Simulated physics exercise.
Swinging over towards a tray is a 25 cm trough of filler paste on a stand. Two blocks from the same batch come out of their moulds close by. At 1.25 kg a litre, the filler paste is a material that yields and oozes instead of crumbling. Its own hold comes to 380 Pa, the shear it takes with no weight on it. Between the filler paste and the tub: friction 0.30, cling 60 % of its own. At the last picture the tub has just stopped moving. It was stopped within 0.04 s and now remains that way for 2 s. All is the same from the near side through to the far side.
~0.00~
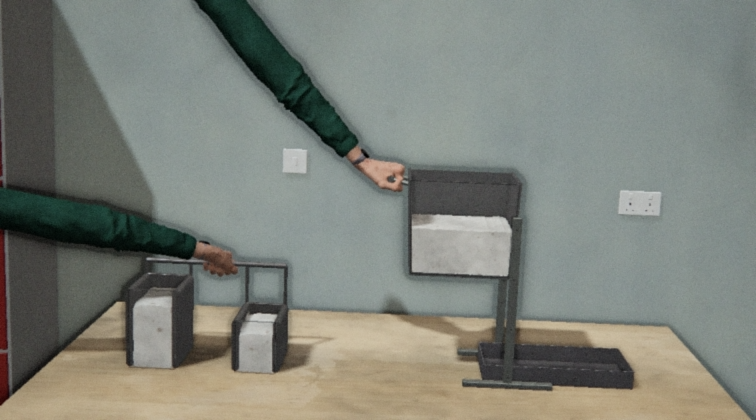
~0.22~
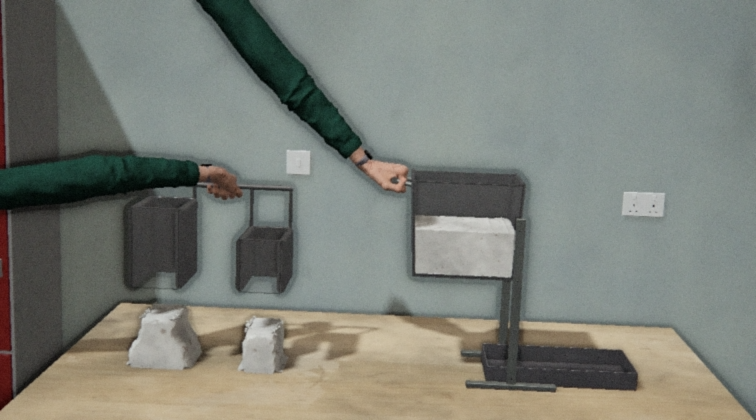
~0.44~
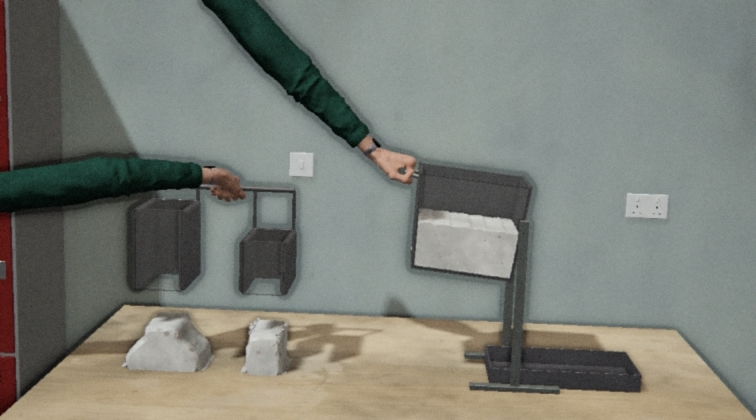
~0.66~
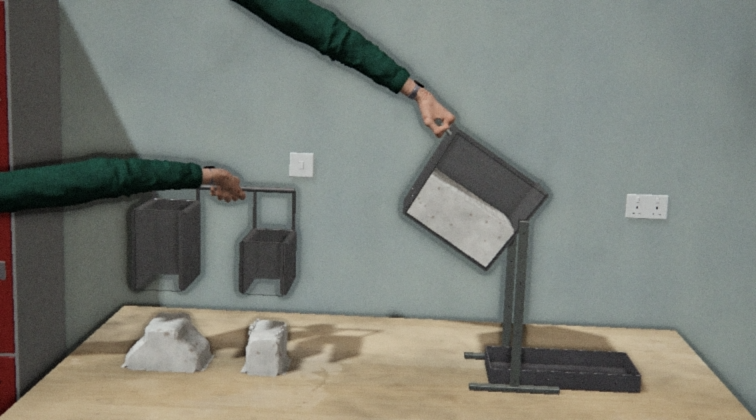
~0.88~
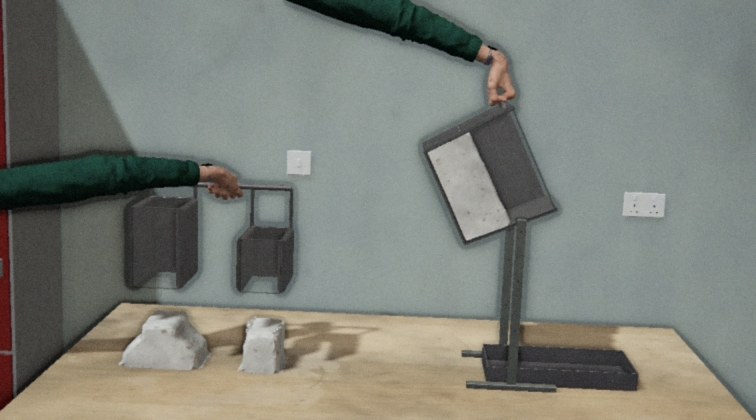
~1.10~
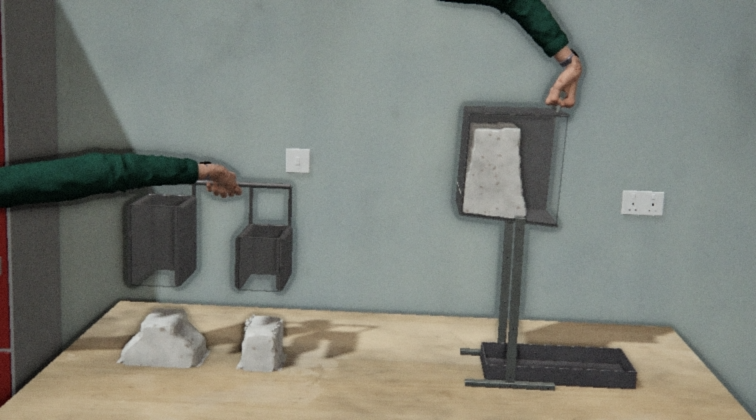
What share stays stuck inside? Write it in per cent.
54 %.
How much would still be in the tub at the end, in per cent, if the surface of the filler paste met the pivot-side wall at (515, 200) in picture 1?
Then about 35 %.
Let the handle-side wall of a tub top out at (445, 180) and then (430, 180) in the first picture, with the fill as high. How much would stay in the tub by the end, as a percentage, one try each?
First try about 100 per cent, second around 65 per cent.
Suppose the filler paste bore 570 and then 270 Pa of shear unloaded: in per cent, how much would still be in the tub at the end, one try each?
It'd be some 65 percent the first time and some 45 percent the second.
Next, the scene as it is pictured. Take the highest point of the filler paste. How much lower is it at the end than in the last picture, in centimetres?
About 15 cm.
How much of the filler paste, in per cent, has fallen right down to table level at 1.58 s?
About 0 per cent.
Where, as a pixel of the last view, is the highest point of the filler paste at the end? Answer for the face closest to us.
Close to pixel (492, 185).
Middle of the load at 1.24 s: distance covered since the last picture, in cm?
Some 7 cm.
After 1.24 s, the tub is at 92 degrees and holds 100 %.
After 1.41 s, the tub is at 92 degrees and holds 67 %.
After 1.58 s, the tub is at 92 degrees and holds 54 %.
After 1.75 s, the tub is at 92 degrees and holds 54 %.
After 3.10 s, at the end, the tub is at 92 degrees and holds 54 %.
